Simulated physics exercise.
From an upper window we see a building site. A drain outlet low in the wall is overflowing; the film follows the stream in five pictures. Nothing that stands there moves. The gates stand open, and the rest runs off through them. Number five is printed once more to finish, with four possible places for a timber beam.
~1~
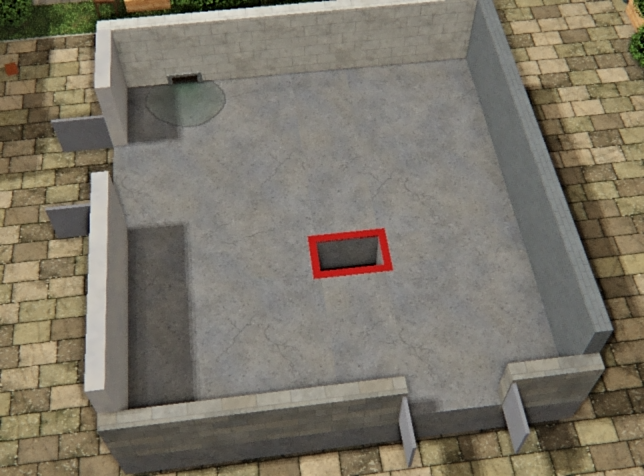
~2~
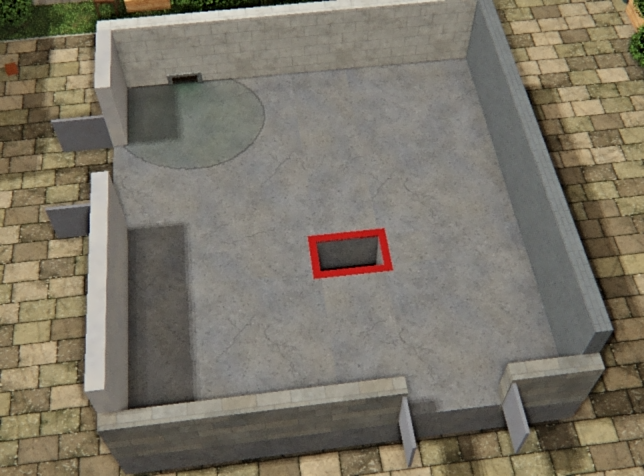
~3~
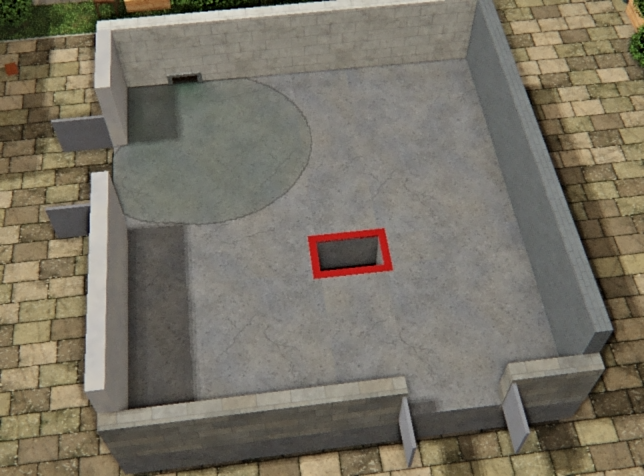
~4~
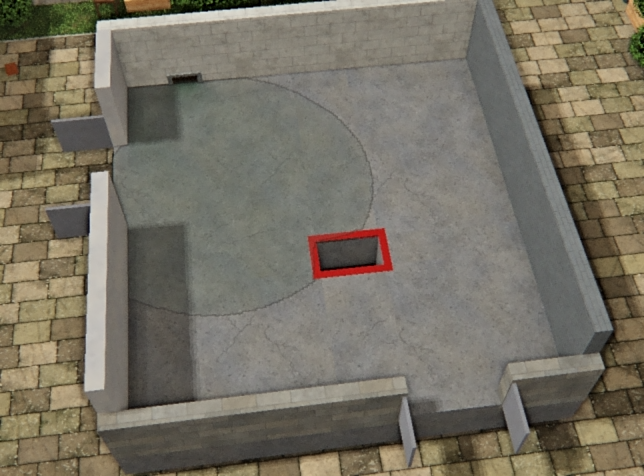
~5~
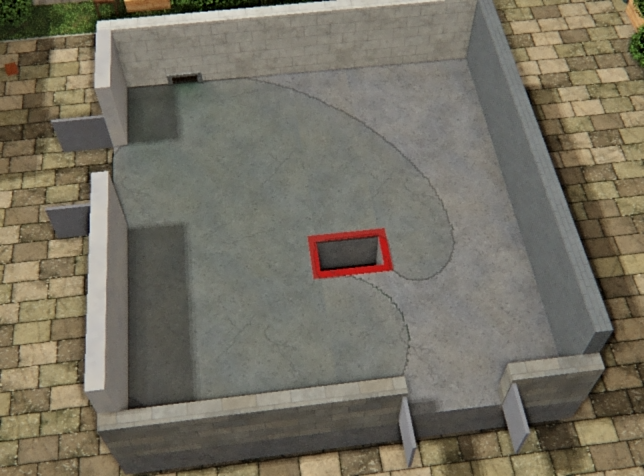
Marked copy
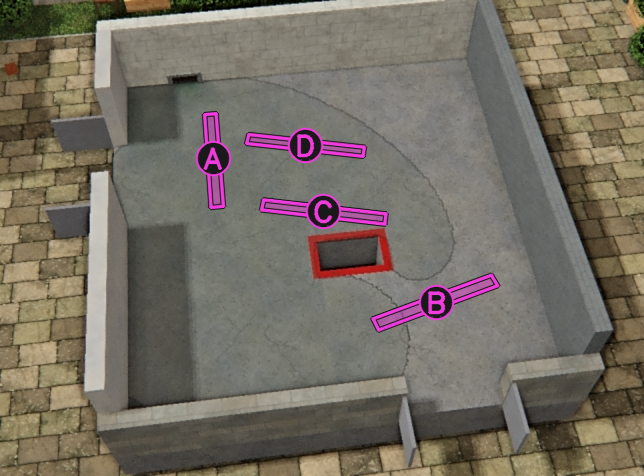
Water spreads across the walled concrete floor from the upper left and surrounds the red-framed drain.
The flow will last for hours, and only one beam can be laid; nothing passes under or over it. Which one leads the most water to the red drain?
Use spot B.
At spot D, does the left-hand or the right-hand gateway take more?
The right gate.
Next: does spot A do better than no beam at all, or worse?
Worse.
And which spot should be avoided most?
Here it is spot C.
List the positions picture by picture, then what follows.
Outfall at (185, 78); red drain at (350, 253); open gate at (449, 395); open gate at (128, 184); water covers 3 % of the ground and shows as far out as (208, 116); red drain still dry.
Water covers 10 % of the ground and shows as far out as (246, 147); red drain still dry.
Water covers 21 % of the ground and shows as far out as (241, 211); red drain still dry.
Water covers 38 % of the ground and shows as far out as (273, 296); red drain still dry.
59 % of the ground is wet; red drain taking water.
On the marked copy, A from (217, 206) to (210, 114); B from (375, 324) to (494, 280); C from (262, 204) to (385, 218); D from (247, 138) to (363, 151).
With A, about 13 % of the stream runs into the red drain, about 86 % out by the gates.
With B, about 24 % of the stream runs into the red drain, about 75 % out by the gates.
With C, about 5 % of the stream runs into the red drain, about 94 % out by the gates.
With D, about 16 % of the stream runs into the red drain, about 83 % out by the gates.
